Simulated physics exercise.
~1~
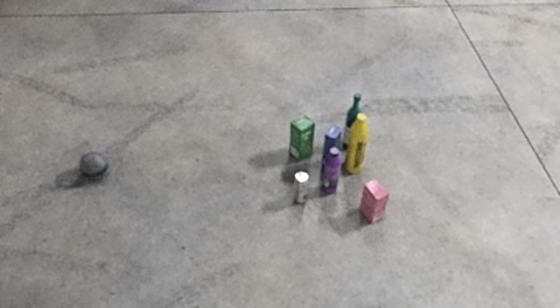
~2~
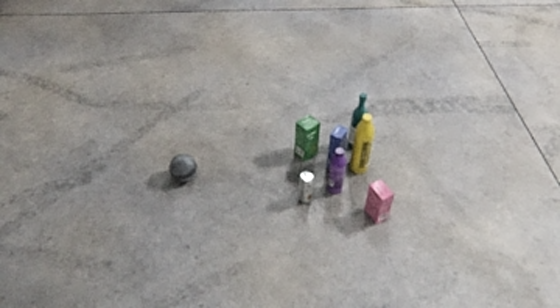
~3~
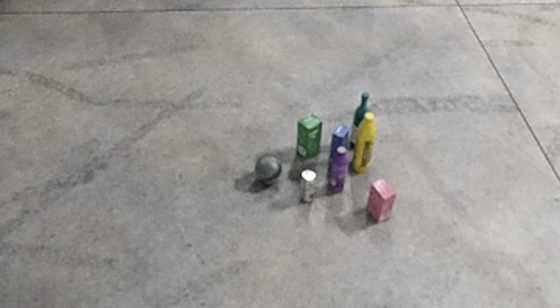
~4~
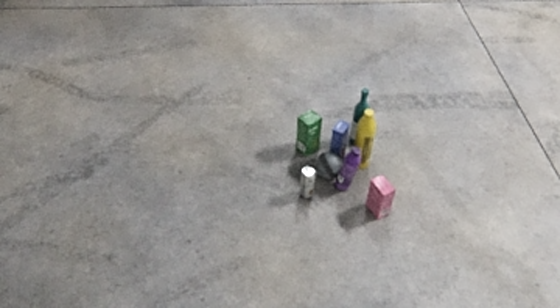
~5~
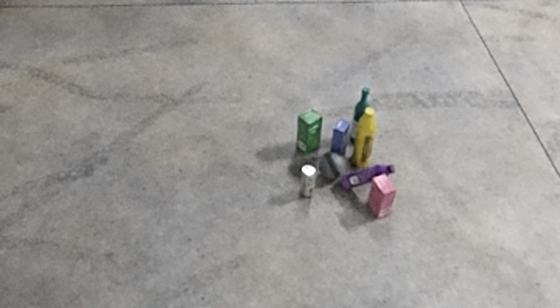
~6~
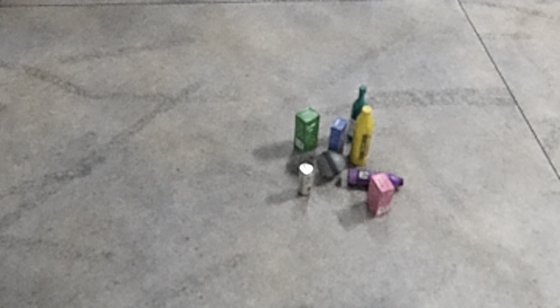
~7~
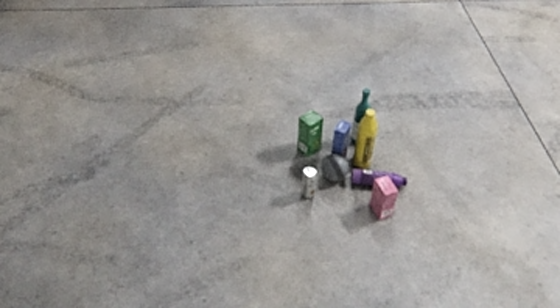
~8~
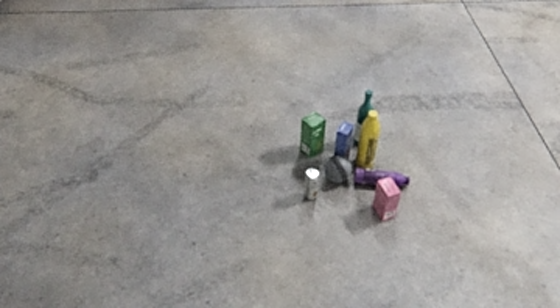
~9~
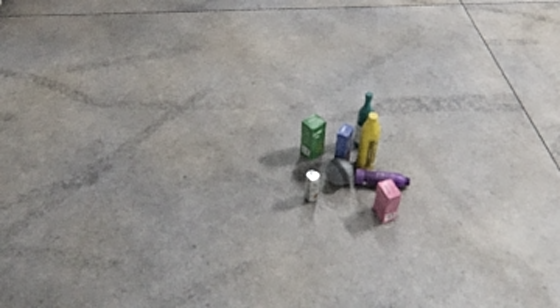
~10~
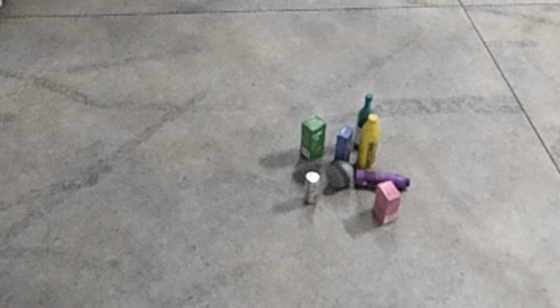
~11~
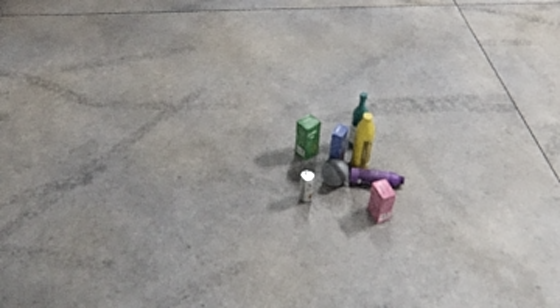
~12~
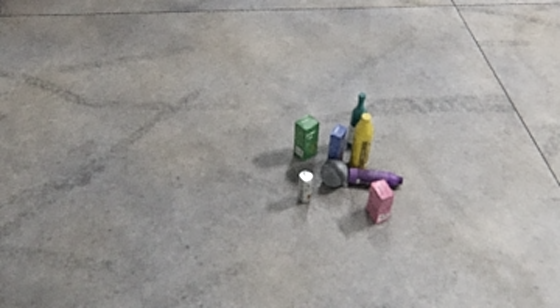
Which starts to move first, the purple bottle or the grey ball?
The grey ball moves first, rolling to the right while the purple bottle is still upright. The bottle only starts to tip once the ball gets to it.
On a concrete floor, a grey ball rolls right and topples only the purple bottle.
